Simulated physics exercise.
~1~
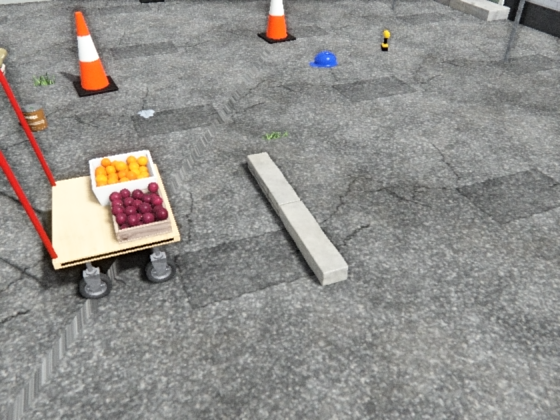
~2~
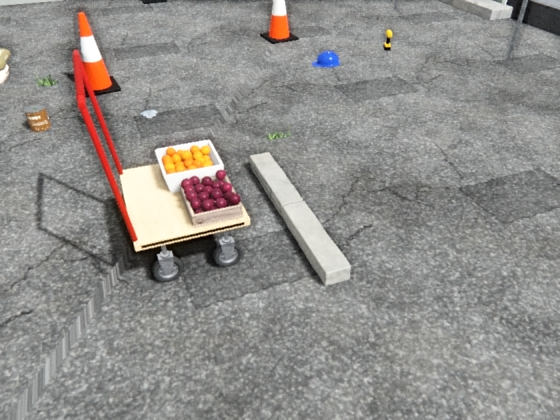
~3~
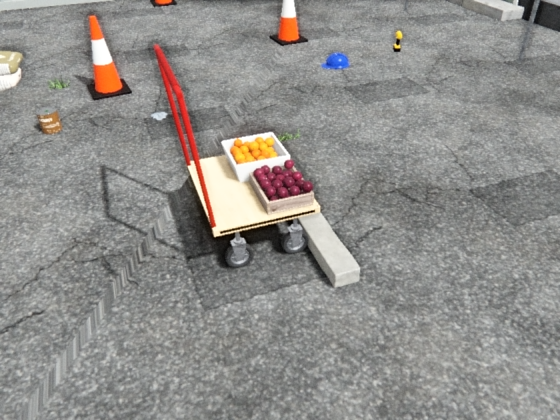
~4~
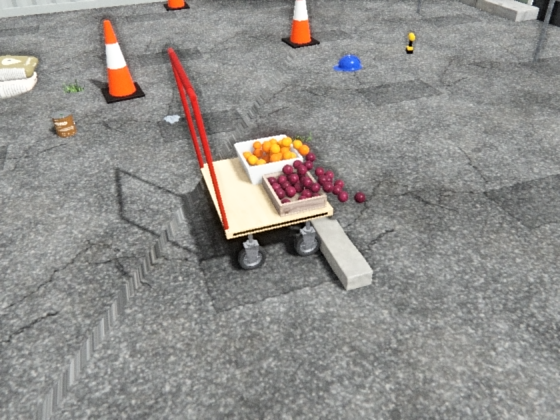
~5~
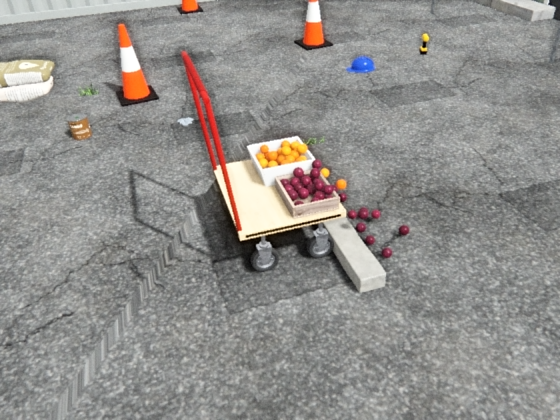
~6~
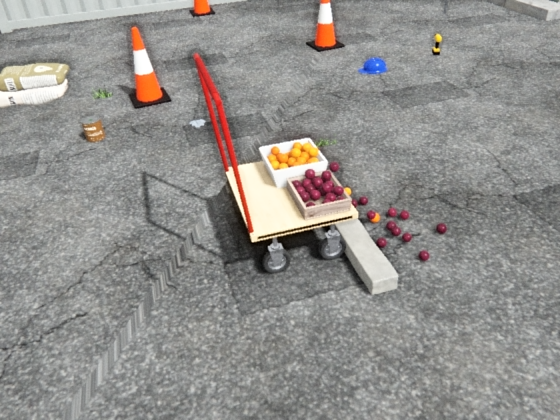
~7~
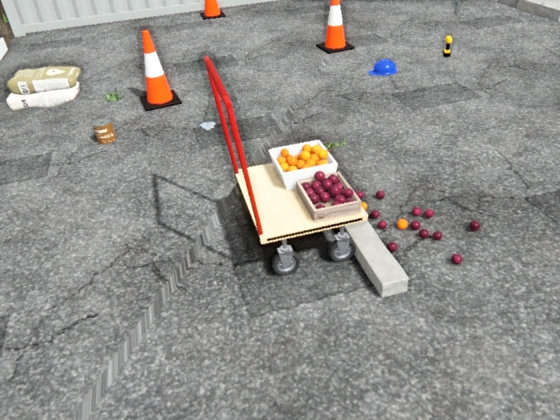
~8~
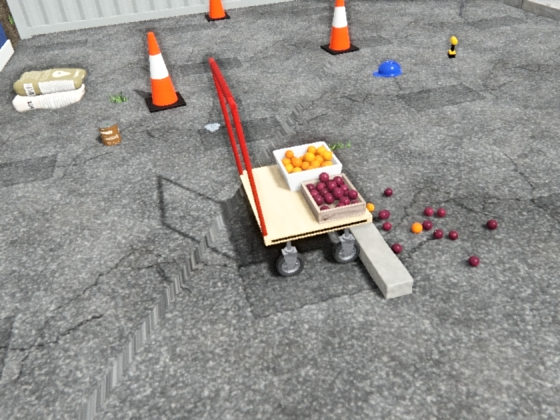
A flatbed trolley with red handles, carrying a white box of oranges and a wooden box of red onions, rolled right and stopped against a beam. Several onions and a couple of oranges spilled over and scattered across the ground, while both boxes stayed put.
